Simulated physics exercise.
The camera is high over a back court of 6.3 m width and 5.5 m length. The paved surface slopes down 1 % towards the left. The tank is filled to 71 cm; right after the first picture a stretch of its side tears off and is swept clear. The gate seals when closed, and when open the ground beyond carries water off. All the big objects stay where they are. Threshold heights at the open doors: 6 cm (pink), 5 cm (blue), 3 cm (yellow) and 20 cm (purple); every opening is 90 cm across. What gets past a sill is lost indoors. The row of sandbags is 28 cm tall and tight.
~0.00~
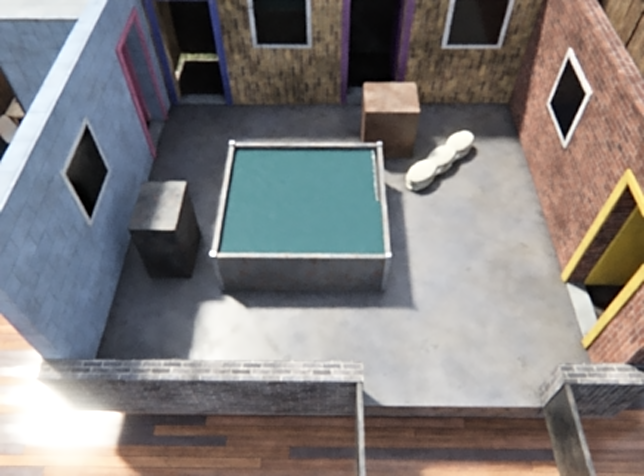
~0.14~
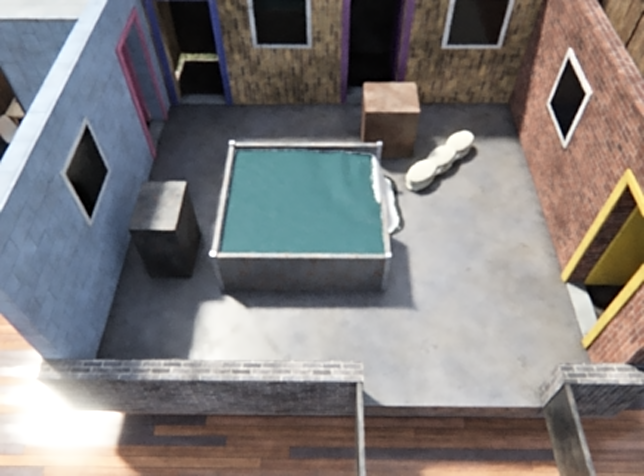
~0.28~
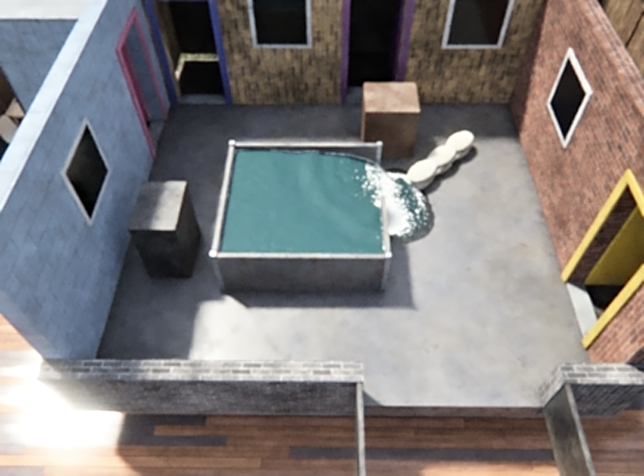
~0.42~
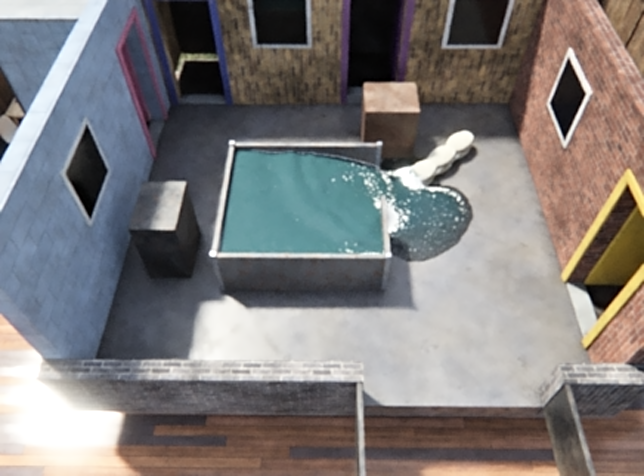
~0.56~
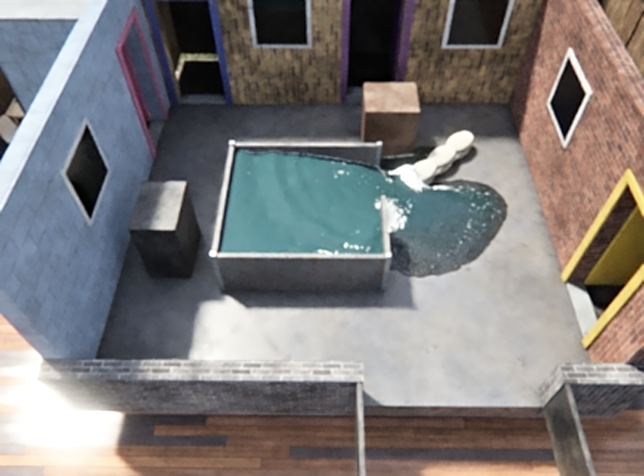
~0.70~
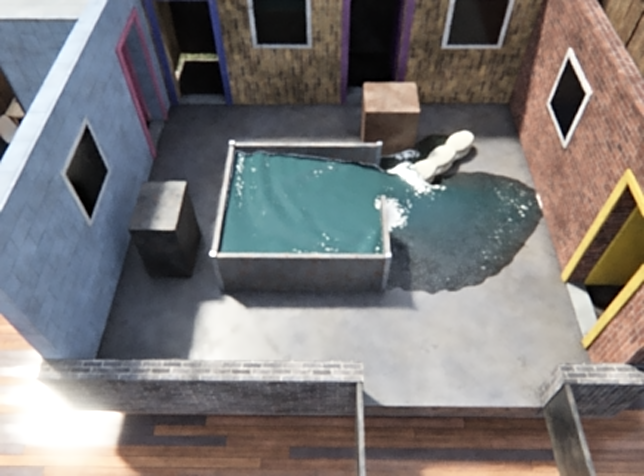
A large tank's right side bursts open and green water pours out across the grey floor.
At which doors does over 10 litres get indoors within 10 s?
The water let in: At the pink door it exceeds the limit; at the blue door it exceeds the limit; at the yellow door it goes over the limit; at the purple door it stays under the limit.
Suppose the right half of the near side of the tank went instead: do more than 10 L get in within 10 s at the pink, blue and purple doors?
Against that limit: Pink below, blue over, purple not over.
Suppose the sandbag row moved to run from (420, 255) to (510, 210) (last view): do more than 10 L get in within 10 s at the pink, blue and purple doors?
Against that limit: Pink above, blue over, purple not over.
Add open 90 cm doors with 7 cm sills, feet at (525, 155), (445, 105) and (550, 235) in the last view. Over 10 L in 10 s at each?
In turn: Above, above, above.
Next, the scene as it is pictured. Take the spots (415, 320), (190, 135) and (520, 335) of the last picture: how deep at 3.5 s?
In that order: 1, 1 and 9 cm.
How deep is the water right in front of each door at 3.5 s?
In cm: Pink 5, blue 0, yellow 10, purple 7.
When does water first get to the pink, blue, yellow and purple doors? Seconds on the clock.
Arrival: Pink 3.4 s, blue 5.0 s, yellow 1.3 s, purple 2.2 s.
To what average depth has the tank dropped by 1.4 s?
Some 52 cm.
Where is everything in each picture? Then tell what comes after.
In the first frame, the tank at (304, 199) is whole and still, 71 cm deep.
In the second frame, the front is at a hidden place, 0.6 m from the gap at (377, 193); 0.3 m2 of floor is under water; 71 cm left at the back of the tank.
In the third frame, the front is at (424, 231), 0.9 m from the gap at (377, 196); 0.9 m2 of floor is under water; 71 cm left at the back of the tank.
In the fourth frame, water pours out at (376, 197) and has run 1.4 m, to (468, 213); typically 9 cm deep outside, 71 cm at the tank's back.
In the fifth frame, the front is at (502, 210), 2.0 m from the gap at (376, 197); 3.1 m2 of floor is under water; 71 cm left at the back of the tank.
In the sixth frame, water pours out at (376, 196) and has run 2.6 m, to (536, 196); typically 5 cm deep outside, 68 cm at the tank's back.
After 1.4 s water covers 30 % of the floor and is deepest (46 cm) near (411, 194); pink door not reached, blue door not reached, yellow door 7 cm at the sill, 0 L in, purple door not reached.
After 2.2 s water covers 35 % of the floor and is deepest (38 cm) near (399, 185); pink door not reached, blue door not reached, yellow door 13 cm at the sill, 24 L in, purple door 3 cm at the sill, 0 L in.
After 3.5 s water covers 55 % of the floor and is deepest (29 cm) near (399, 185); pink door 5 cm at the sill, 0 L in, blue door not reached, yellow door 10 cm at the sill, 75 L in, purple door 7 cm at the sill, 0 L in.
After 6.0 s water covers 85 % of the floor and is deepest (20 cm) near (397, 162); pink door 15 cm at the sill, 19 L in, blue door 6 cm at the sill, 5 L in, yellow door 10 cm at the sill, 149 L in, purple door 8 cm at the sill, 0 L in.
After 10.0 s water covers 95 % of the floor and is deepest (12 cm) near (567, 387); pink door 11 cm at the sill, 108 L in, blue door 10 cm at the sill, 42 L in, yellow door 8 cm at the sill, 229 L in, purple door 5 cm at the sill, 0 L in.
